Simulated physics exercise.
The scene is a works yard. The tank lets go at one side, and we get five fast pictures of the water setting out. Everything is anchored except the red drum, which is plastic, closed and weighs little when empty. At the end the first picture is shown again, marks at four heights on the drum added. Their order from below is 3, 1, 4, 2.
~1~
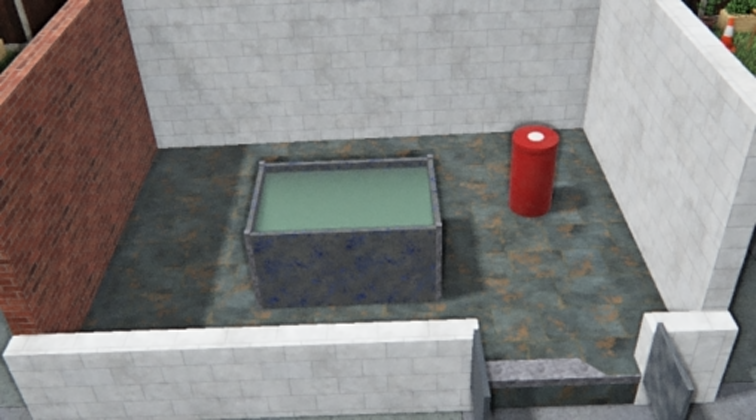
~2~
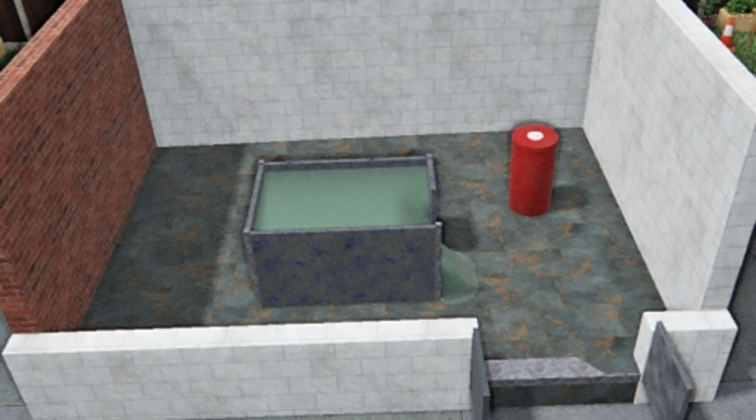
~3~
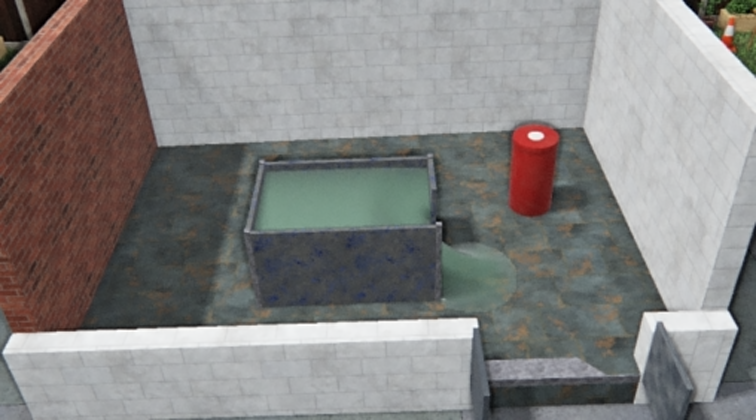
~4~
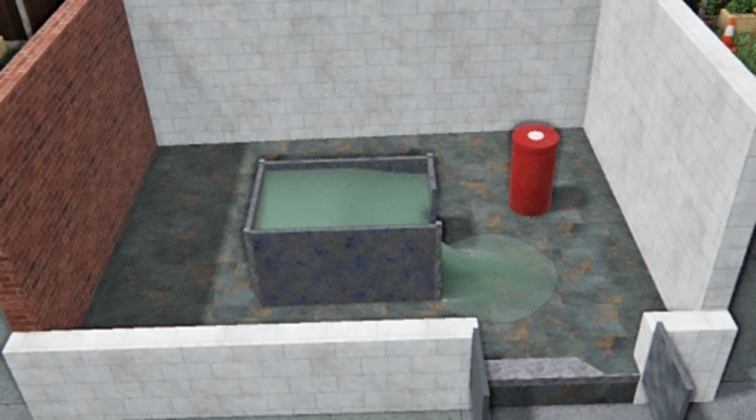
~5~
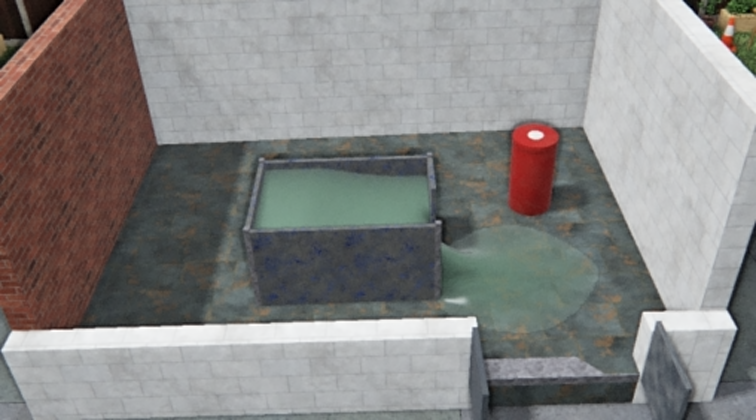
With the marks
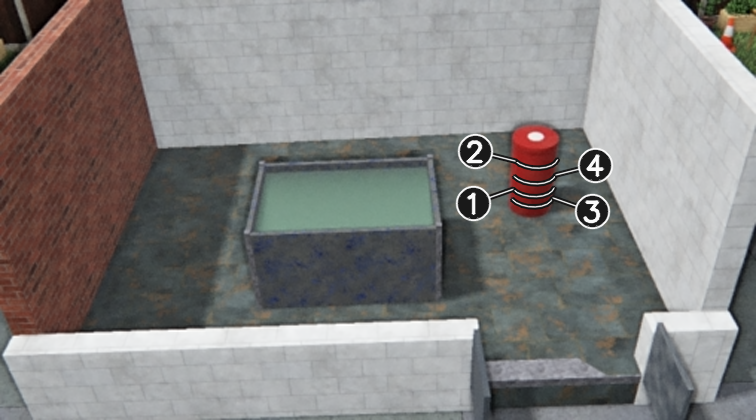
Greenish water poured from an opening in the right side of a full, dark rectangular tank in a walled yard, spreading steadily across the floor in a widening puddle while the red drum stood still.
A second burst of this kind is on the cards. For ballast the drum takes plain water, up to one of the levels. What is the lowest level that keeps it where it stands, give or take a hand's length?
Level 3 just does it.
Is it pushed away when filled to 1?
No.
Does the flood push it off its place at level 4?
No.
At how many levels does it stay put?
All of the four.
In white, 1 at (536, 196); 2 at (539, 168); 3 at (535, 206); 4 at (537, 183); from the bottom up 3, 1, 4, 2.
With 1, it does not move.
With 2, it does not move.
With 3, it does not move.
With 4, it does not move.
